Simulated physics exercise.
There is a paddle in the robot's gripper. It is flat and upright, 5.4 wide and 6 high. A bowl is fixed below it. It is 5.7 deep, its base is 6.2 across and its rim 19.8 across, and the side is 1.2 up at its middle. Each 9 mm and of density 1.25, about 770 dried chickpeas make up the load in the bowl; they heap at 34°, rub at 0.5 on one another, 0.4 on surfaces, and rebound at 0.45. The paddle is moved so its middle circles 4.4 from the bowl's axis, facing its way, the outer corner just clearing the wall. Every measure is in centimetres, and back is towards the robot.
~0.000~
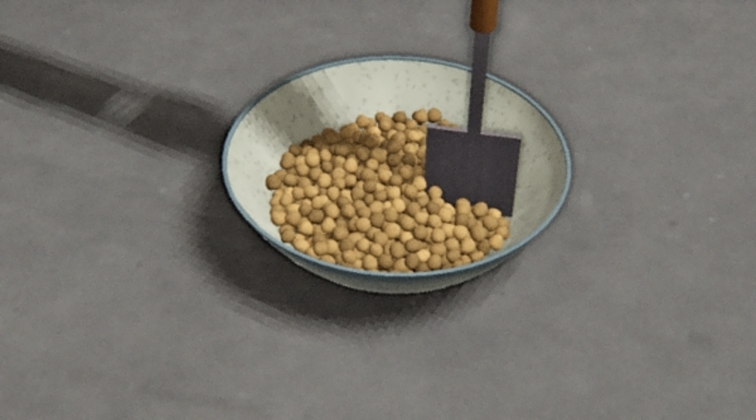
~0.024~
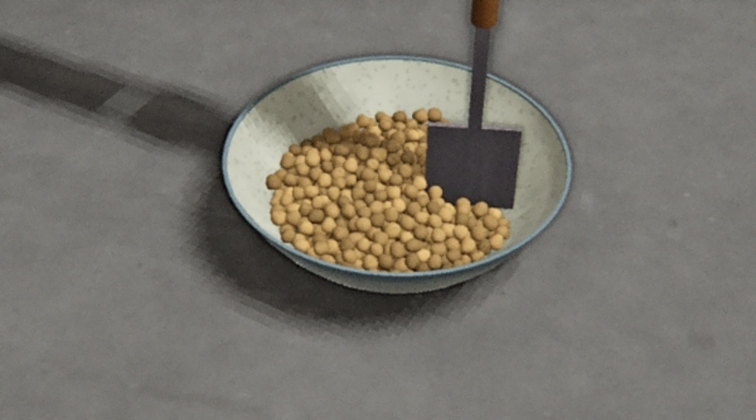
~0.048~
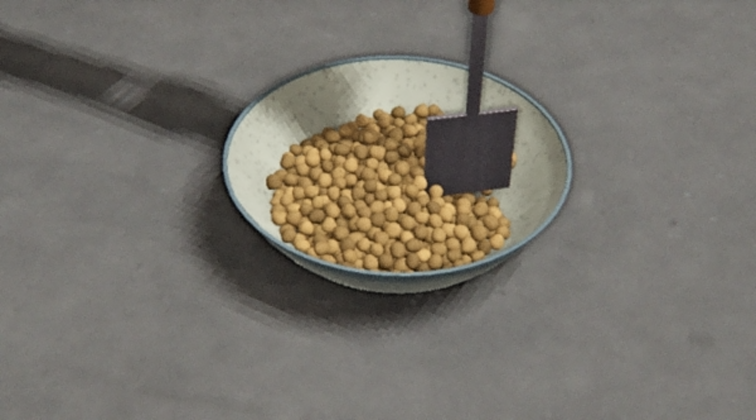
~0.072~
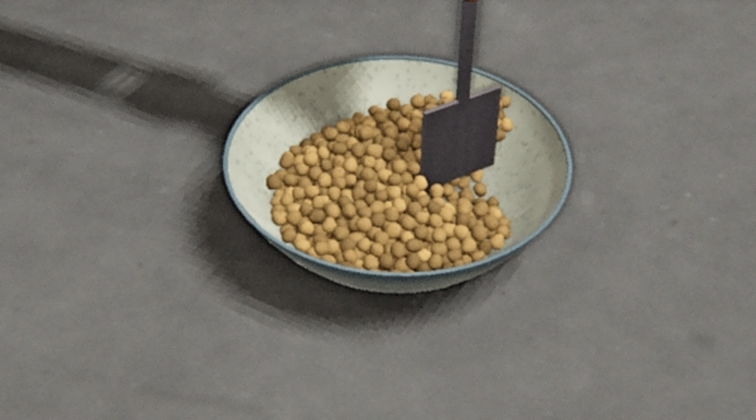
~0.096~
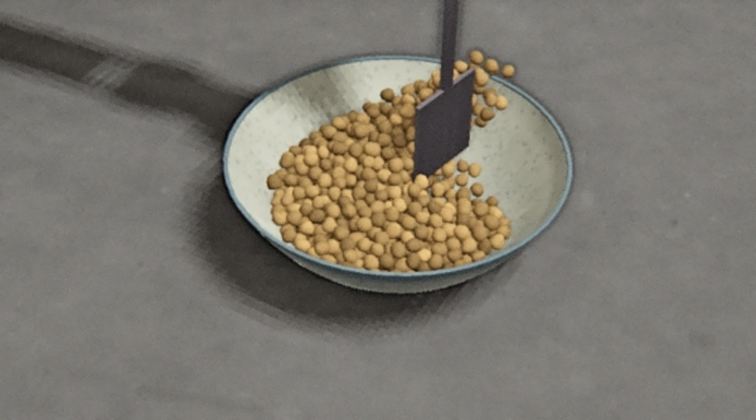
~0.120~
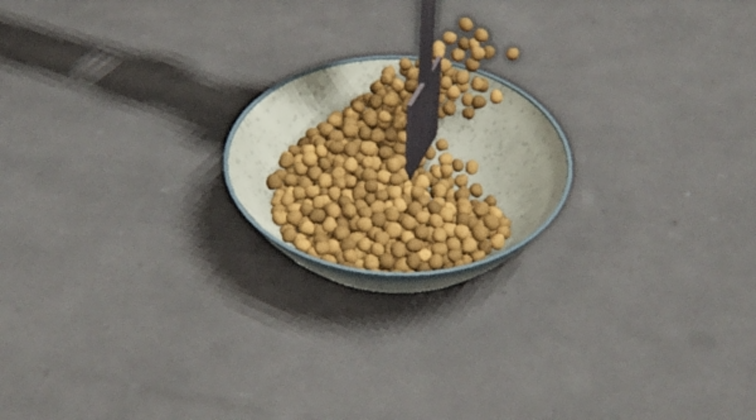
The clip shows a dark flat paddle in a pale, blue-rimmed bowl of chickpeas, sweeping from the right side toward the back while turning edge-on, pushing chickpeas up the back wall, with several rising above the rim.
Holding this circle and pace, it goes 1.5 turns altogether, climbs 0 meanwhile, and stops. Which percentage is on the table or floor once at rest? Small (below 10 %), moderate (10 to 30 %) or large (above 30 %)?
Large.
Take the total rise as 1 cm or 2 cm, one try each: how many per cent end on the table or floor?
About 35 per cent on the first try and 25 per cent on the second.
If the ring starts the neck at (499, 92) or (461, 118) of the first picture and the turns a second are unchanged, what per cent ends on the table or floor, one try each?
15 and 30 per cent.
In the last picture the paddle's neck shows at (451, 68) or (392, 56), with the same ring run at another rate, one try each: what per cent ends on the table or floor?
Close to 25 and 55 in a hundred.
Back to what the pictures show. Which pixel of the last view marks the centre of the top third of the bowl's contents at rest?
I'd say close to (324, 200).
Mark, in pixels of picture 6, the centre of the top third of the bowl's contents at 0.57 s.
The centre is roughly (427, 111).
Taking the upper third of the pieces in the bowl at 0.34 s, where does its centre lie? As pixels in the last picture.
Centre estimate: Approx. (383, 238) px.
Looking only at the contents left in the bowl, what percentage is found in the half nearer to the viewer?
I'd put it at roughly 55 per cent.
After 0.34 s, 257° round, highest piece 10 above the table; 626 in the bowl, 66 on the table or floor, 77 in flight or on the tool.
After 0.57 s, 75° round, highest piece 8 above the table; 504 in the bowl, 233 on the table or floor, 32 in flight or on the tool.
After 0.88 s, 180° round, highest piece 6 above the table; 439 in the bowl, 329 on the table or floor, 1 in flight or on the tool.
After 1.58 s, 180° round, highest piece 6 above the table; 439 in the bowl, 330 on the table or floor.
At rest, 439 in the bowl, 330 on the table or floor. That is 43 % on the table or floor.
